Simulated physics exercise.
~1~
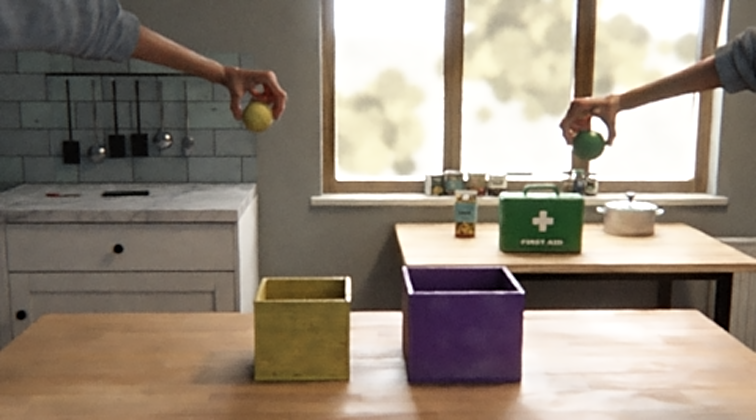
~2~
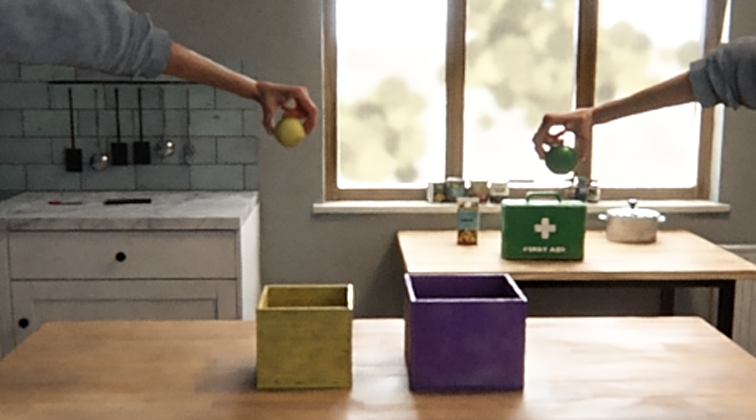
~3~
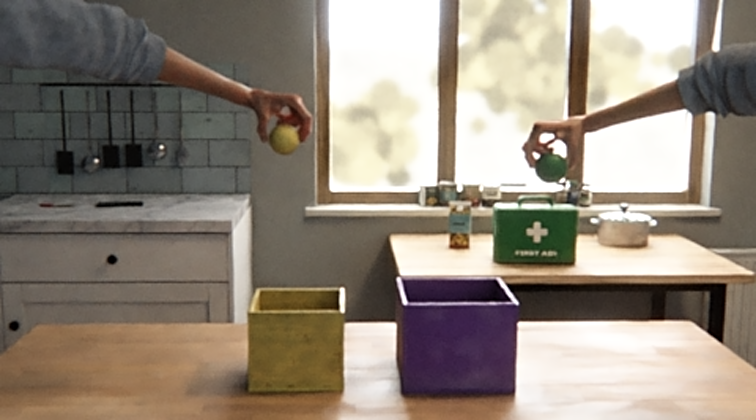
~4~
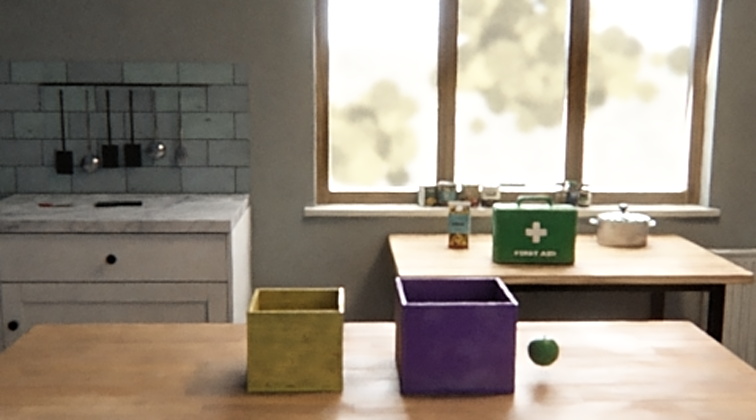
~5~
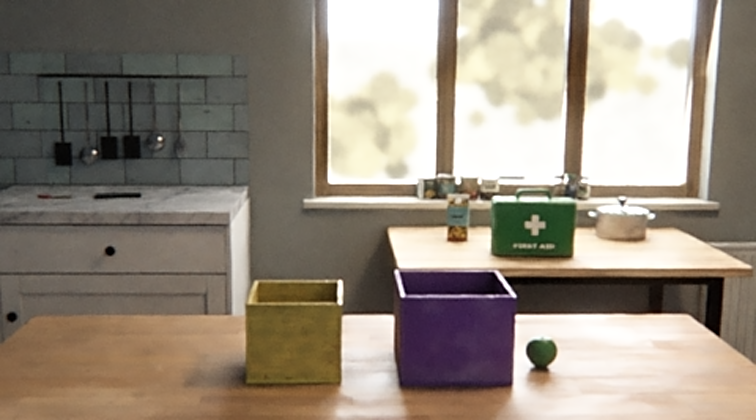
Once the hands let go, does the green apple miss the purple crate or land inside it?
The green apple misses the purple crate and comes to rest on the table just to the right of it.
